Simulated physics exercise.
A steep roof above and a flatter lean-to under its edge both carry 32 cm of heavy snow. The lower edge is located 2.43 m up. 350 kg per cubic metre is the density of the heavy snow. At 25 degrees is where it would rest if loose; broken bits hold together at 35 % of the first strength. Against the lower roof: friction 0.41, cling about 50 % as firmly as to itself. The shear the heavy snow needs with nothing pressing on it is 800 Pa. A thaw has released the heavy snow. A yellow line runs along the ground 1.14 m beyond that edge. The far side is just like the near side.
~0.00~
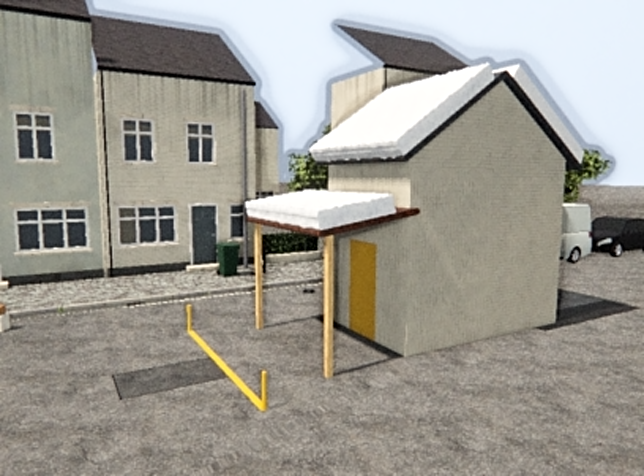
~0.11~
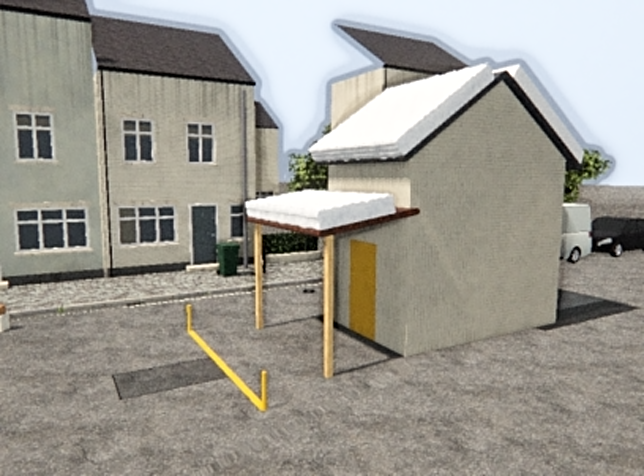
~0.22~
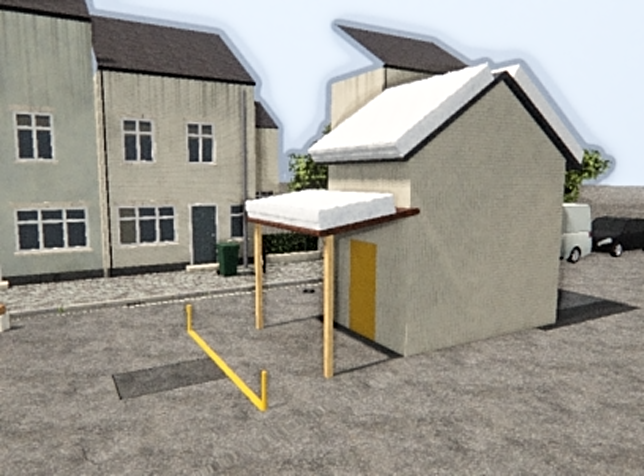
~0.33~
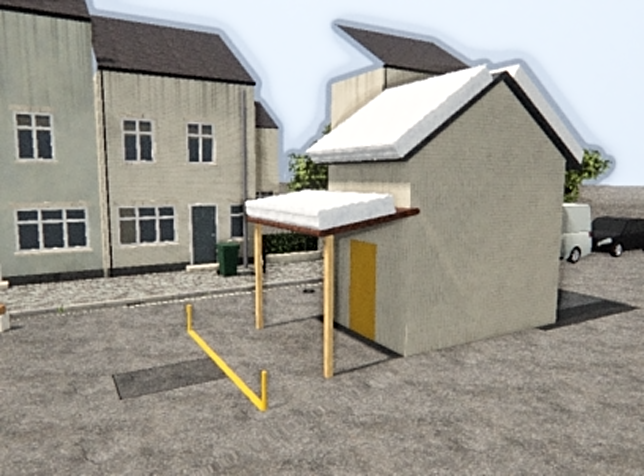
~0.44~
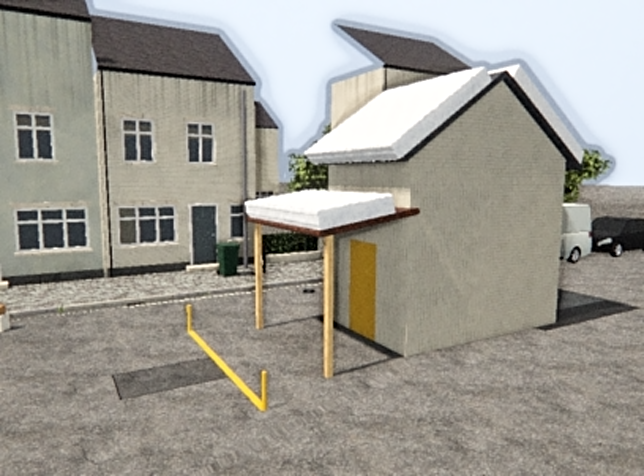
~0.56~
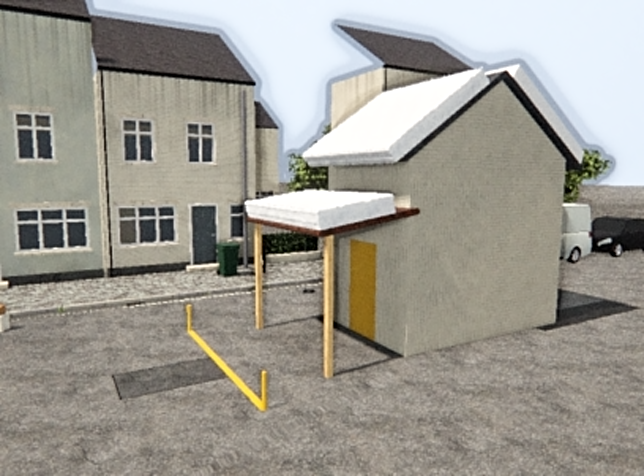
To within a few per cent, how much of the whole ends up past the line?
I would say 1 per cent of it.
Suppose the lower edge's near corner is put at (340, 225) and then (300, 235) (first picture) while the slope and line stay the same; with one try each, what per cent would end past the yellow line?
First 7 per cent, second 0 per cent.
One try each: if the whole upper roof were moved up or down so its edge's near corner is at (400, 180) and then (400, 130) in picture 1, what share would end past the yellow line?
In that order: 0 %, 16 %.
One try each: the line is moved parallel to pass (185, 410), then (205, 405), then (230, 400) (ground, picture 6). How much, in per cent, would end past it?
Respectively 0, 0 and 0 percent would end past it.
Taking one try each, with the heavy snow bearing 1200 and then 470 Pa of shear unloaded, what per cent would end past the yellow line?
In order: Around 0 % and around 12 %.
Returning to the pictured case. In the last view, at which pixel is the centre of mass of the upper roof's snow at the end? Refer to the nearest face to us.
I'd place it around (358, 226).
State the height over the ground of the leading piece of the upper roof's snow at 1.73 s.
3.0 m, roughly.
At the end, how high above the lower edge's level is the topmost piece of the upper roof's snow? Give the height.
It ends up some 1.3 m higher than the lower edge.
After 1.09 s, none is below the lower edge and 0 % is past the line.
After 1.73 s, none is below the lower edge and 0 % is past the line.
After 2.36 s, none is below the lower edge and 0 % is past the line.
After 3.00 s, 6 % is below the lower edge and 0 % is past the line.
After 6.00 s, at the end, 19 % is below the lower edge and 1 % is past the line.
